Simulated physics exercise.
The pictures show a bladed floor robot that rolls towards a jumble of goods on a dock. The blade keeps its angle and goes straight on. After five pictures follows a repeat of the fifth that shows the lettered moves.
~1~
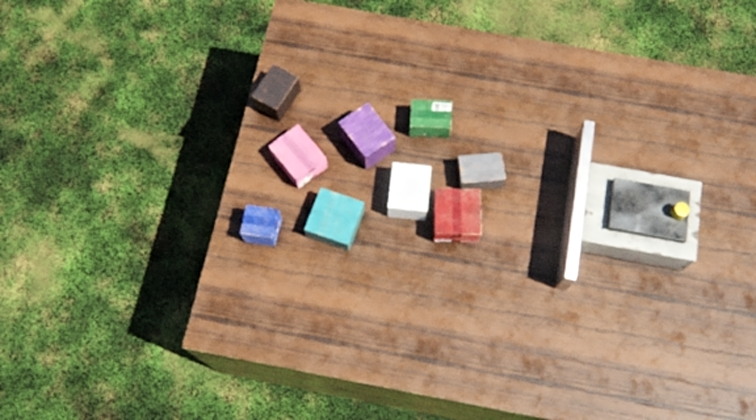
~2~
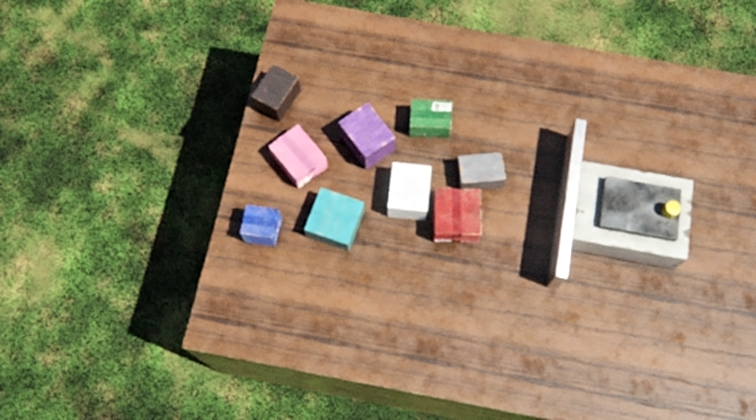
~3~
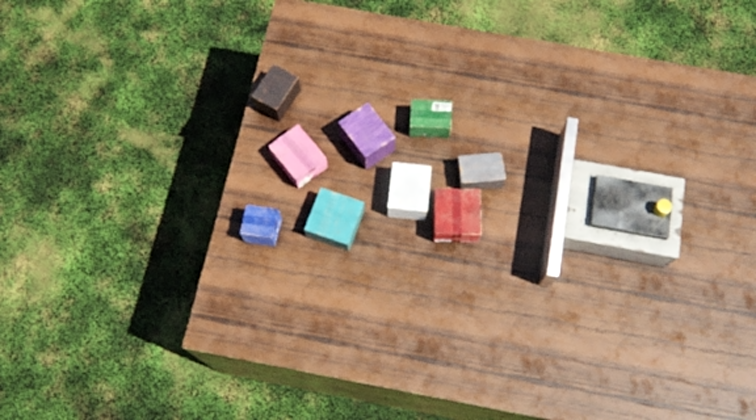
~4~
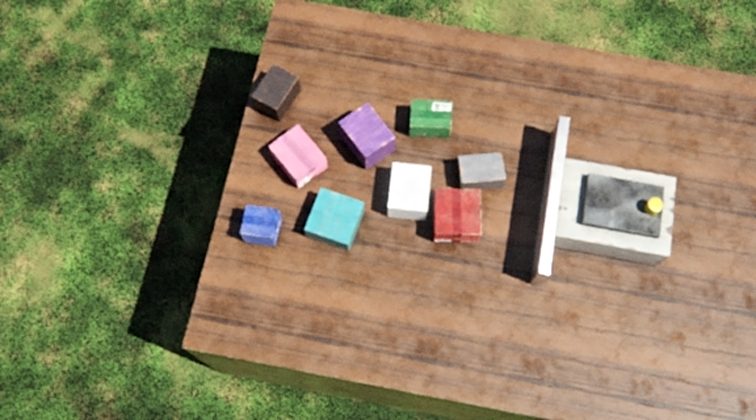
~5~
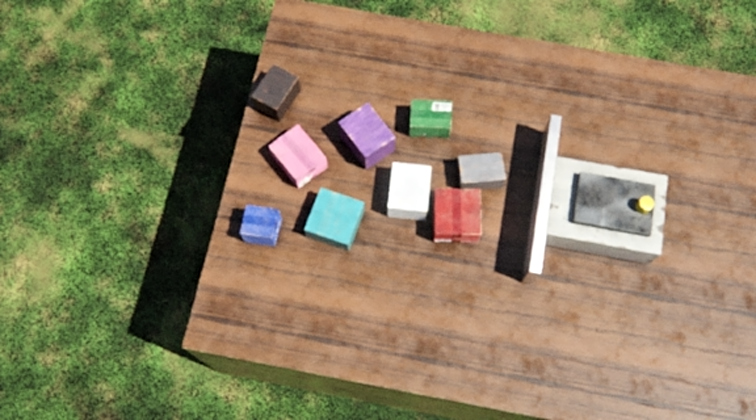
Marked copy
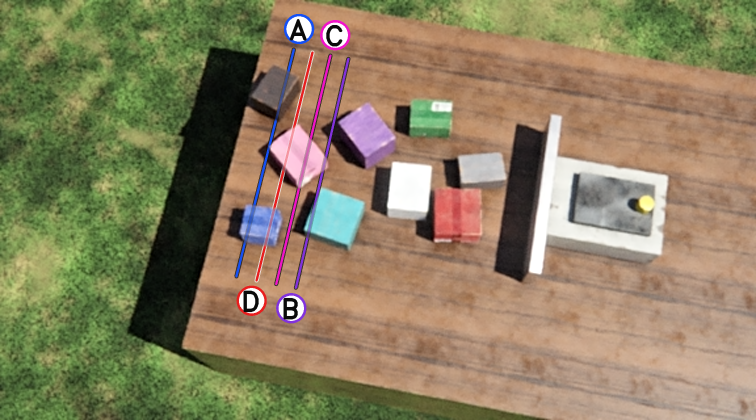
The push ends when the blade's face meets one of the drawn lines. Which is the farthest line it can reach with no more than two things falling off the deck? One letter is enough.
No third one falls up to C.
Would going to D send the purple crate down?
Yes.
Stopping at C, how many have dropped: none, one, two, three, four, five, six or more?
By then, two.
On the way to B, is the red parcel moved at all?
Yes.
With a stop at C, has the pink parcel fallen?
By then, yes.
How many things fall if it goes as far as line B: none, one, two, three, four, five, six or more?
Two.
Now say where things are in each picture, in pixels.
In the first frame, white crate (409, 192); grey crate (481, 172); pink parcel (298, 157).
In the second frame, robot (635, 207); green parcel (430, 119).
In the third frame, robot (626, 206); purple crate (367, 137).
In the fourth frame, robot (617, 204); turquoise crate (335, 219).
In the fifth frame, robot (609, 202); white crate (409, 192); grey crate (481, 172); pink parcel (298, 157).
On the marked copy, A at (266, 158); B at (323, 168); C at (305, 164); D at (286, 161).
Following C. Soon after the start, robot (520, 187); white crate (385, 187); grey crate (433, 161).
Later, robot (432, 171); pink parcel (260, 151); blue box (247, 234).
In the end, robot (366, 159); black crate over the edge; pink parcel over the edge; two fallen.
As for the rest, A drops four; B is within the limit but short; D drops four.
